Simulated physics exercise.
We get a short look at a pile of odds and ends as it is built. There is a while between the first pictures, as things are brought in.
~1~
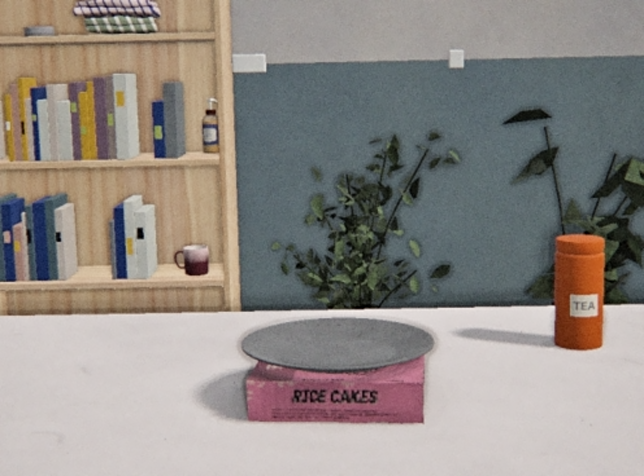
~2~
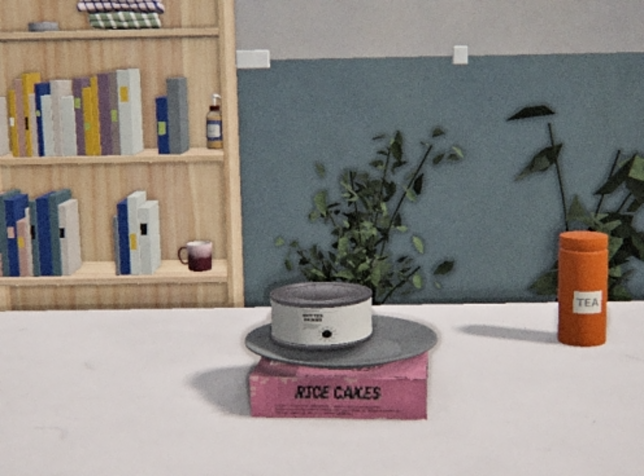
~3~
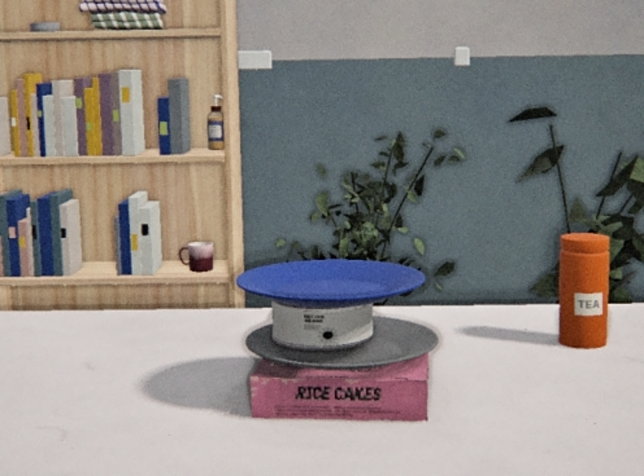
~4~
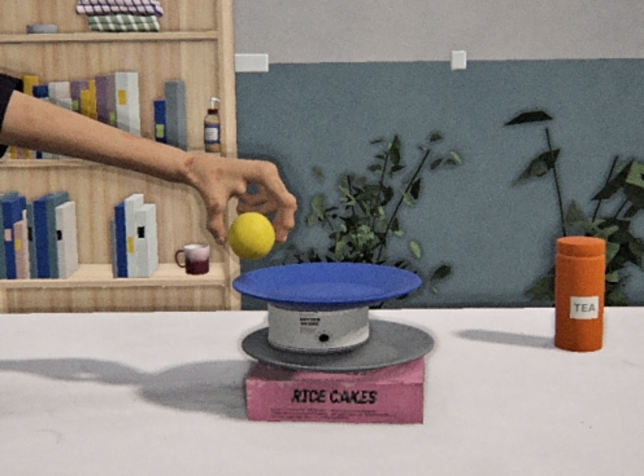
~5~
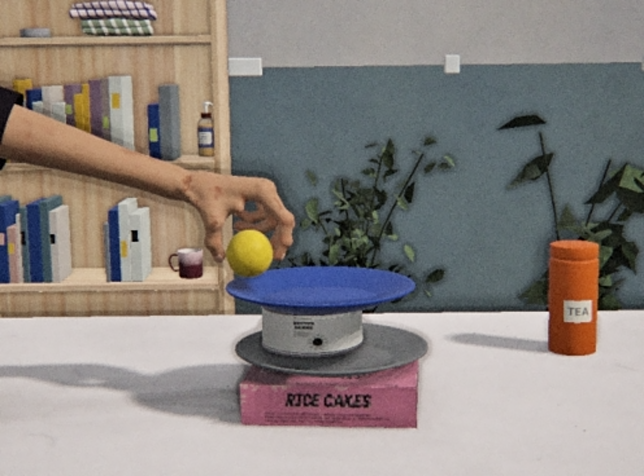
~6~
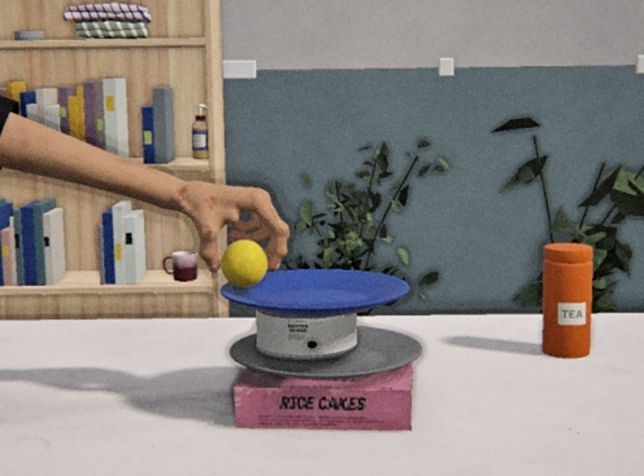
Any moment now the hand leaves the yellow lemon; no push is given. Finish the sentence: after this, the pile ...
After this, the pile stays put.
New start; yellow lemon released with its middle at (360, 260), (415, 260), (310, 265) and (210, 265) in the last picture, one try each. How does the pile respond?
Going through the four cases in order, the pile stands firm, then tumbles down, then stands firm, and finally tumbles down.
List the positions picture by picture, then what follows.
In the first frame, the last thing is not in view yet.
In the second frame, the last thing is not in view yet; orange jar (583, 289).
In the third frame, the last thing is not in view yet.
The fourth frame shows on its way; yellow lemon (251, 237); blue plate (327, 289).
The fifth frame shows on its way; yellow lemon (250, 254); pink packet (335, 384).
The sixth frame shows in place under the hand; yellow lemon (244, 263); white tub (306, 325).
Then, 0.20 s past the last view, nothing moves.
Then, 0.70 s past the last view, yellow lemon resting near (244, 265).
Finally, all 6 still in place. Final places as the last picture's camera would see them, yellow lemon near (243, 265). The pile keeps its balance.
